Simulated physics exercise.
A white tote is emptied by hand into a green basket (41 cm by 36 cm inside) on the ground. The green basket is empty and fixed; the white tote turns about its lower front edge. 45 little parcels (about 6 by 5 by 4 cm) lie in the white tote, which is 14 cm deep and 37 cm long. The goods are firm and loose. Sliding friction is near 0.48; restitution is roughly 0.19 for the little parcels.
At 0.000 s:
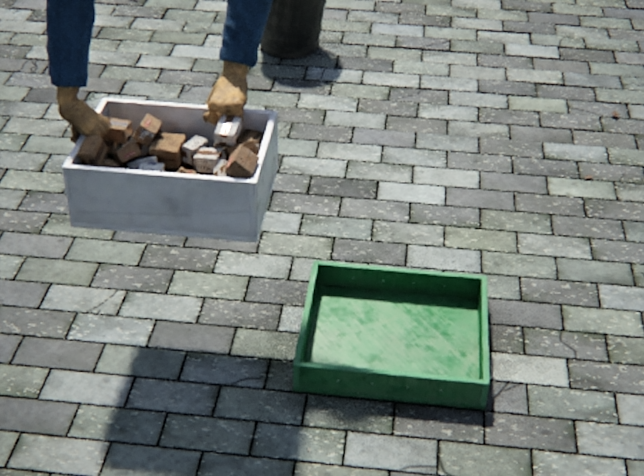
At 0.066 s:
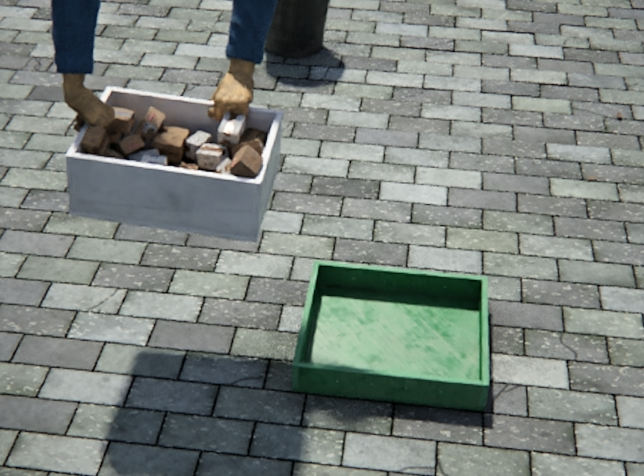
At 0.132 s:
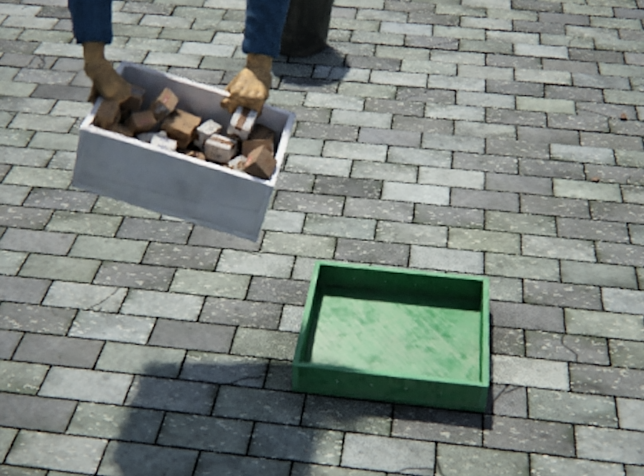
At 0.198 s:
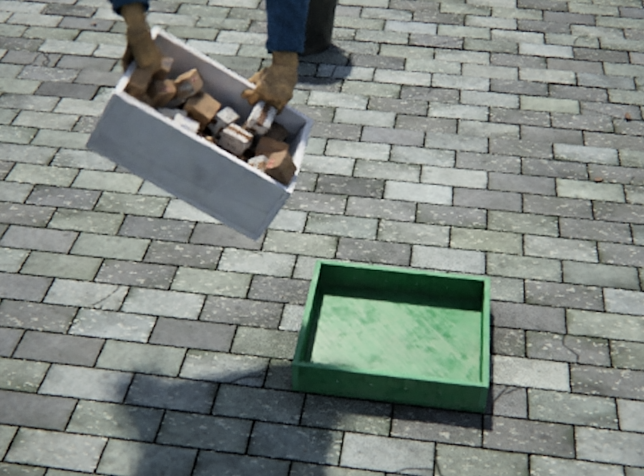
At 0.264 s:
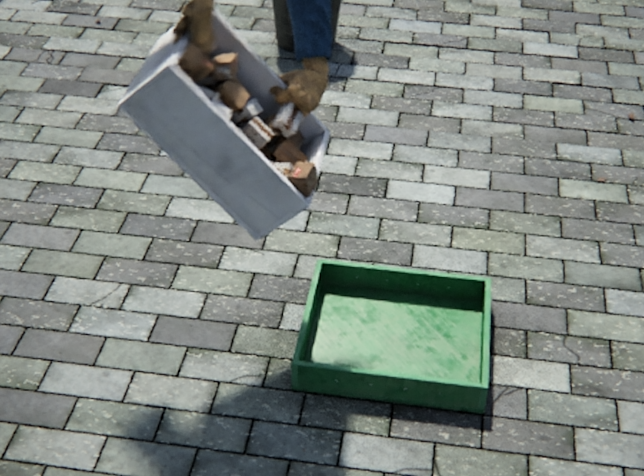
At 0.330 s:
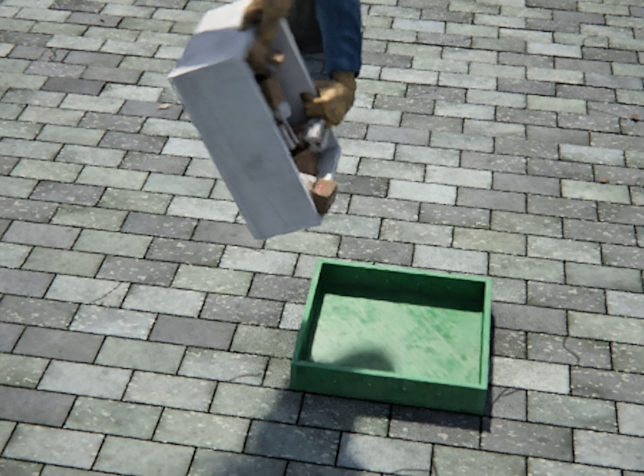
Two gloved or brown-skinned hands, with blue sleeves above them, grip a white box of small brown and pale blocks at upper left, seen from above on sunlit grey paving. An open, empty green tray sits on the paving at lower right, near a dark post's base at the top. The hands steadily tilt the box steeply rightward, its blocks shifting inside, while the view drifts very slightly.
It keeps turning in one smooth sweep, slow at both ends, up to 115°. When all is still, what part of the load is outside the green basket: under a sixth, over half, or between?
In the end from a sixth to a half of them are outside the green basket.
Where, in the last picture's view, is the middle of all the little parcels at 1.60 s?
Near (445, 342).
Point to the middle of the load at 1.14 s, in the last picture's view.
Around (445, 343).
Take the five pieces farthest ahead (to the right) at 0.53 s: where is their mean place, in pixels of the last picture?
Around (425, 133).
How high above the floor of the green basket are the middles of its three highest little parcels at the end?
Some 8 cm.
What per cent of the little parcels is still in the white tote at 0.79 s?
Roughly 15 per cent is still inside.
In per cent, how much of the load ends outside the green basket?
Some 25 per cent of them.
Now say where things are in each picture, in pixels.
In the first picture (each is followed by its nearest rim corner in this view; the camera moves round a little), white tote, (250, 181); green basket, (483, 381); 0° from level; none out.
In the second picture, white tote, (254, 181); 4° from level.
In the third picture, white tote, (268, 183); 14° from level.
In the fourth picture, white tote, (287, 189); 29° from level.
In the fifth picture, white tote, (306, 201); 47° from level.
In the sixth picture, white tote, (320, 218); green basket, (481, 386); 66° from level; none out.
After 0.53 s, tilt 111°; 31 still in the white tote and 14 in the air.
After 0.79 s, tilt 115°; 7 still in the white tote, 19 in the green basket, 14 outside the green basket and 5 in the air.
After 1.14 s, tilt 115°; 4 still in the white tote, 27 in the green basket, 12 outside the green basket and 2 in the air.
Final count (at 1.60 s), 33 in the green basket and 12 outside the green basket. Asked share, 12 of 45, 27 per cent.
